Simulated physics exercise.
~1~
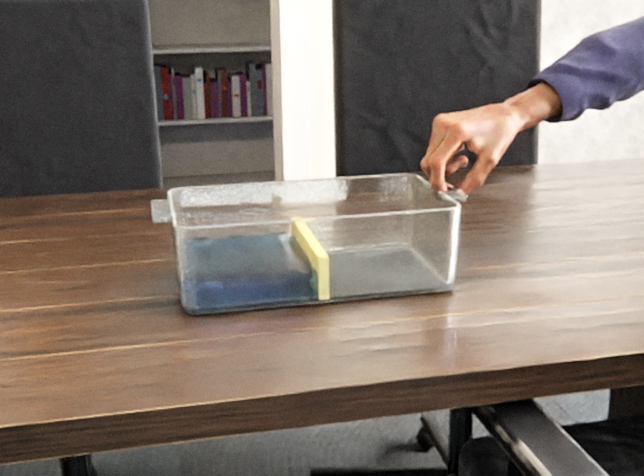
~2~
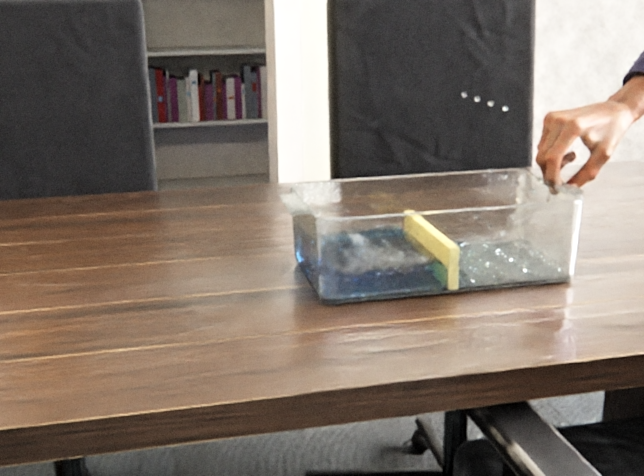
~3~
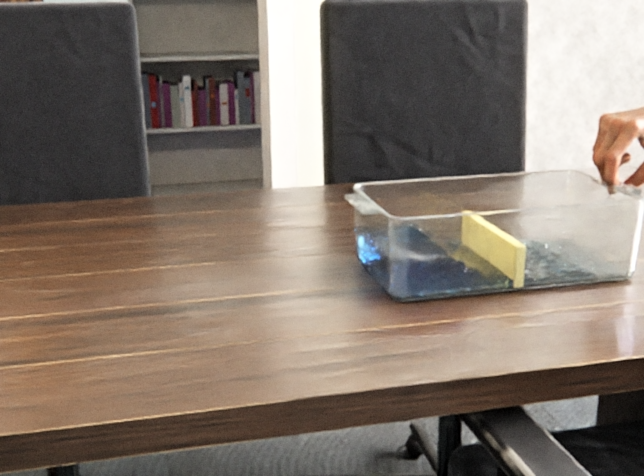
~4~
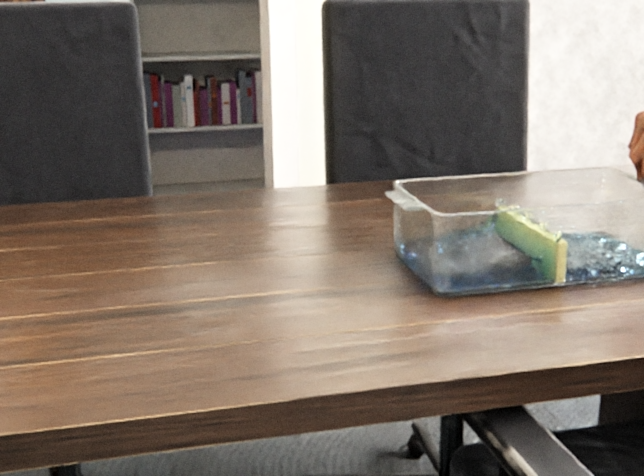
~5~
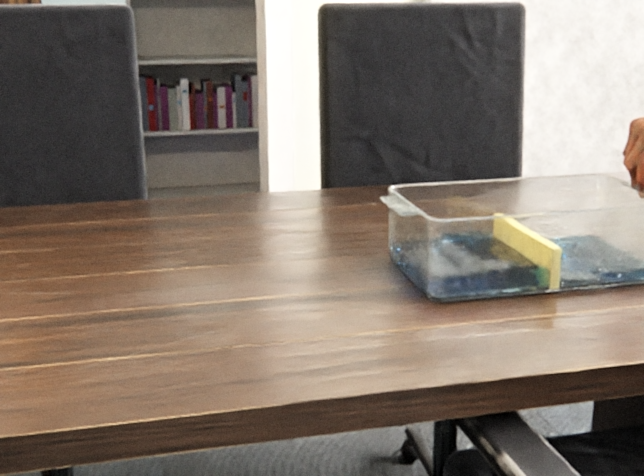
In the video, a hand pulls a clear rectangular tub with a yellow divider rightward across a wooden table, and the blue water in its left part sloshes and splashes, some crossing into the right part before the tub rests with water on both sides.
